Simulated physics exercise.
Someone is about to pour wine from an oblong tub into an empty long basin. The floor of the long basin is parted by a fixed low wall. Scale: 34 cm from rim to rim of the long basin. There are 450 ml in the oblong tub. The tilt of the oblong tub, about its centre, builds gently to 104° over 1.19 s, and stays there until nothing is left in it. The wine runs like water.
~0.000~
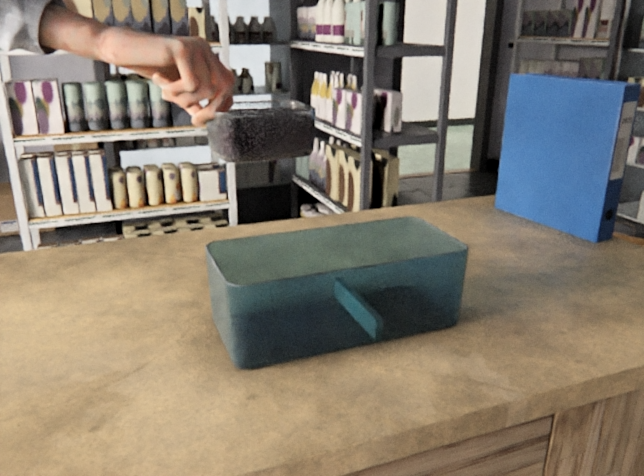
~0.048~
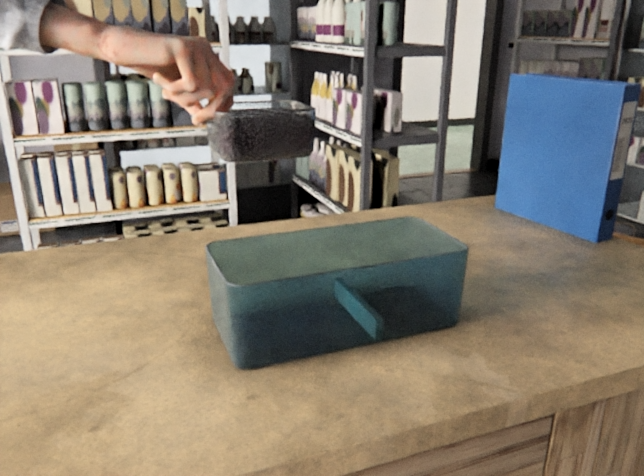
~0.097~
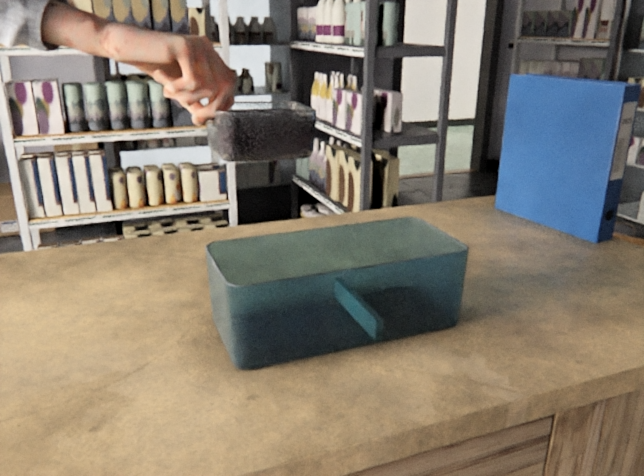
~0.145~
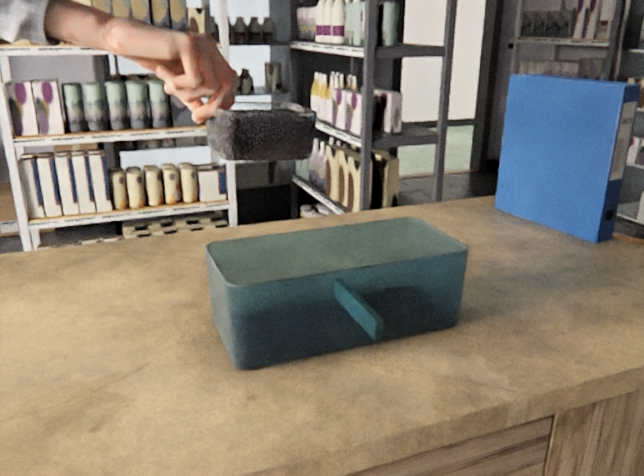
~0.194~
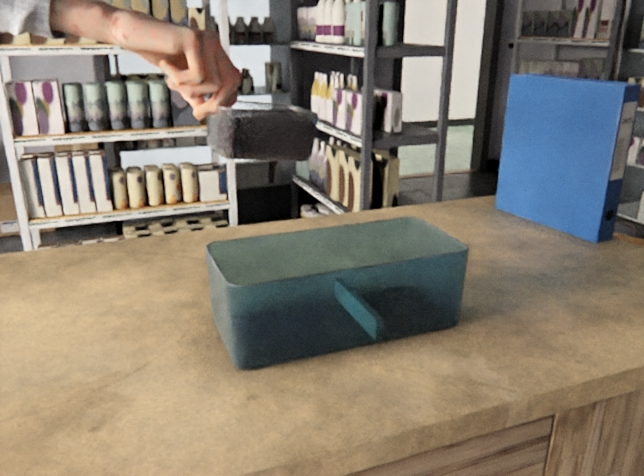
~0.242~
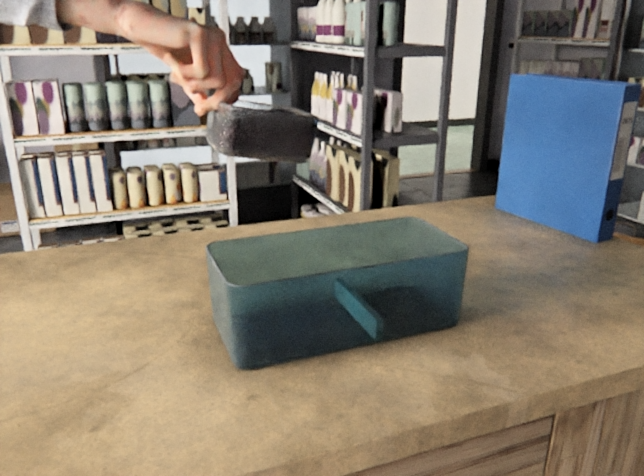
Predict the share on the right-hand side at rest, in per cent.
Roughly 56 per cent is past the wall.
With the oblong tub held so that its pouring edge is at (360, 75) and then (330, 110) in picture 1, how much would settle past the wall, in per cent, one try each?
First 90, then 70 per cent.
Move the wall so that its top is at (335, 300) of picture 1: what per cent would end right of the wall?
In that case some 75 per cent.
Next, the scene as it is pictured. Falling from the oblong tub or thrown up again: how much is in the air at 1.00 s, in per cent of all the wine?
Some 10 per cent.
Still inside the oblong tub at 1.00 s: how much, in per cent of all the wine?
Near 7 in a hundred.
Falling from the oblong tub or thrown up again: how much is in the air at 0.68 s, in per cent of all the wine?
Near 40 in a hundred.
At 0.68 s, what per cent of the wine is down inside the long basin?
Near 16 in a hundred.
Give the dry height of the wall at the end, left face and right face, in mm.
Left about 26 mm, right about 20 mm.
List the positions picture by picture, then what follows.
Tilt 0°; pouring edge (305, 106); surface from (212, 116) to (302, 111); the long basin's rim runs from (215, 265) to (442, 233); the wall's top is at (357, 297), in the first frame.
Tilt 0°; pouring edge (305, 106); surface from (213, 115) to (302, 112), in the second frame.
Tilt 2°; pouring edge (306, 108); surface from (213, 116) to (303, 113), in the third frame.
Tilt 4°; pouring edge (306, 110); surface from (213, 116) to (303, 113), in the fourth frame.
Tilt 7°; pouring edge (307, 112); surface from (214, 116) to (304, 113), in the fifth frame.
Tilt 10°; pouring edge (308, 115); surface from (214, 116) to (305, 113), in the sixth frame.
After 0.68 s the tilt is 63° and 43 per cent is still to pour, 8 is left of the wall and 8 right of it.
After 1.00 s the tilt is 97° and 7 per cent is still to pour, 28 is left of the wall and 55 right of it.
After 1.33 s the tilt is 104° and 0 per cent is still to pour, 41 is left of the wall and 56 right of it.
After 1.69 s the tilt is 104° and 0 per cent is still to pour, 42 is left of the wall and 56 right of it.
In the end 42 per cent lies left of the wall, 56 right of it and 2 outside.
